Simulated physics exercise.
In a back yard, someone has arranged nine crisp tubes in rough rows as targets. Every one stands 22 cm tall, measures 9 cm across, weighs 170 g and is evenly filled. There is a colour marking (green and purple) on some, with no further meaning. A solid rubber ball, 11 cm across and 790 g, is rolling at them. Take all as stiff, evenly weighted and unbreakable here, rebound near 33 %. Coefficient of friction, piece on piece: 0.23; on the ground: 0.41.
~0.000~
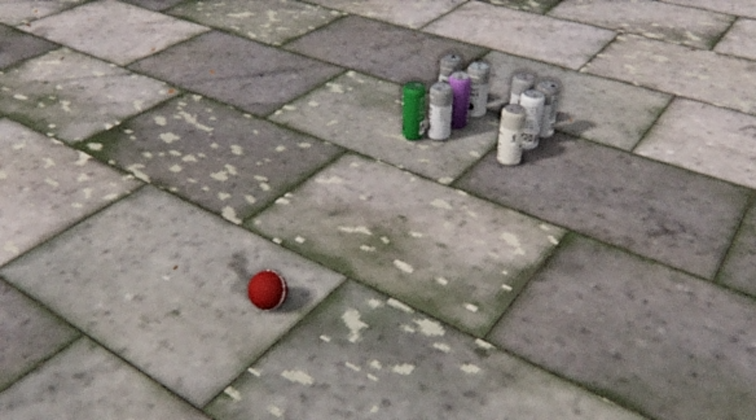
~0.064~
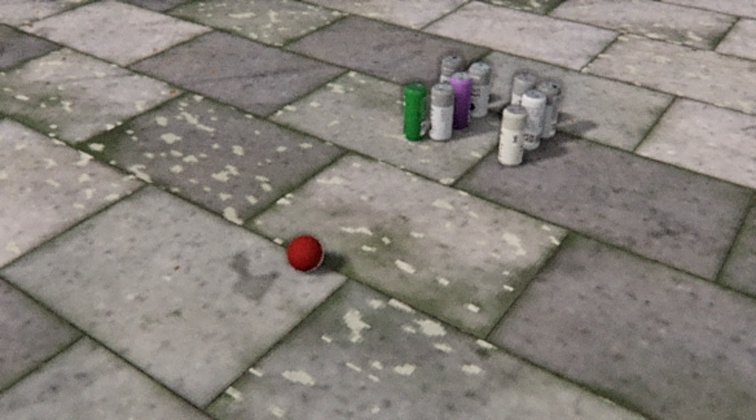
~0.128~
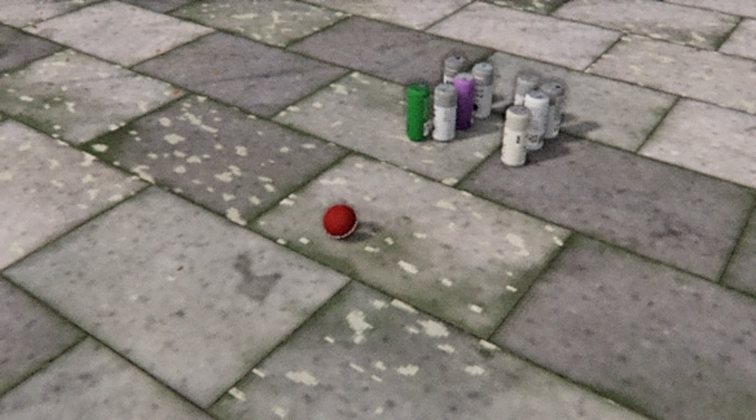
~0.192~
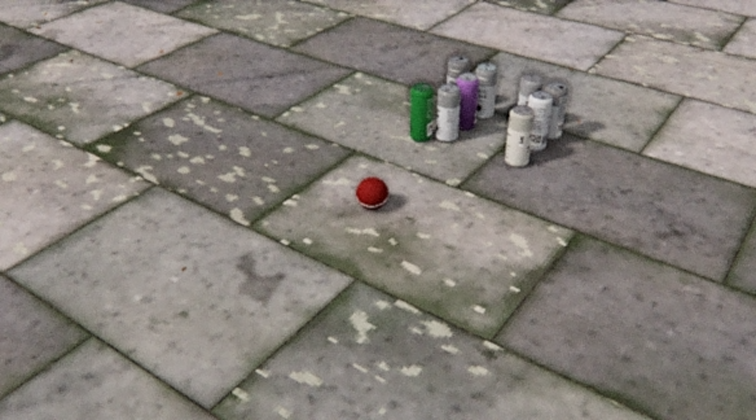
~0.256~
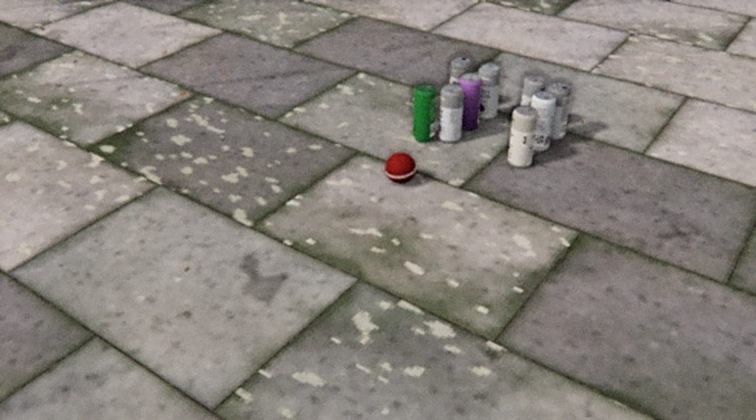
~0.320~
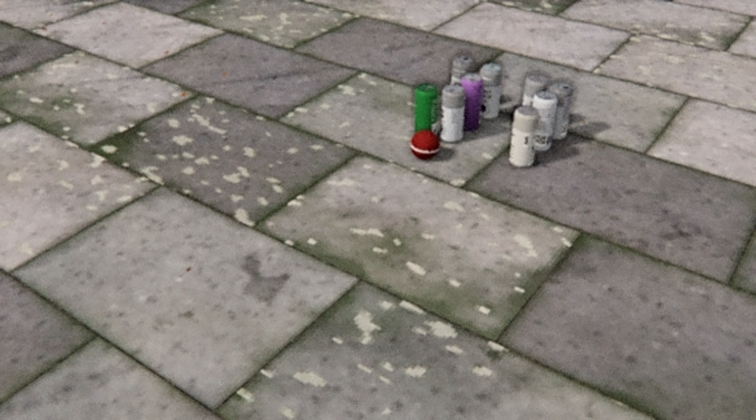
A red ball rolls across mossy stone paving from the lower left, moving up and to the right toward a cluster of upright cylinders. It crosses the slabs steadily, passing over the pale-flecked stone, until it is just in front of the green cylinder, while the green, purple and whitish pieces stay standing.
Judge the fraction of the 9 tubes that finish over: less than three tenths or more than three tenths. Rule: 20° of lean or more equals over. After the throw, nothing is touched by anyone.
I would say over three tenths of them end over.
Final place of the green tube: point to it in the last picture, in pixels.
Its centre ends up near pixel (416, 57) in the last picture.
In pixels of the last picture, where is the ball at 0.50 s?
It sits close to pixel (464, 107).
Around 0.50 s, ball still moving; 2 of the 9 tubes over; green tube lying flat; purple tube displaced 14 cm.
Around 0.78 s, ball still moving; 5 of the 9 tubes over; green tube lying flat; purple tube lying flat.
Finally (2.3 s), ball rolling away; 5 of the 9 tubes over; purple tube lying flat; green tube lying flat. That is 56 per cent. Seen by the last camera, middles, purple tube near (522, 90), green tube near (415, 57).
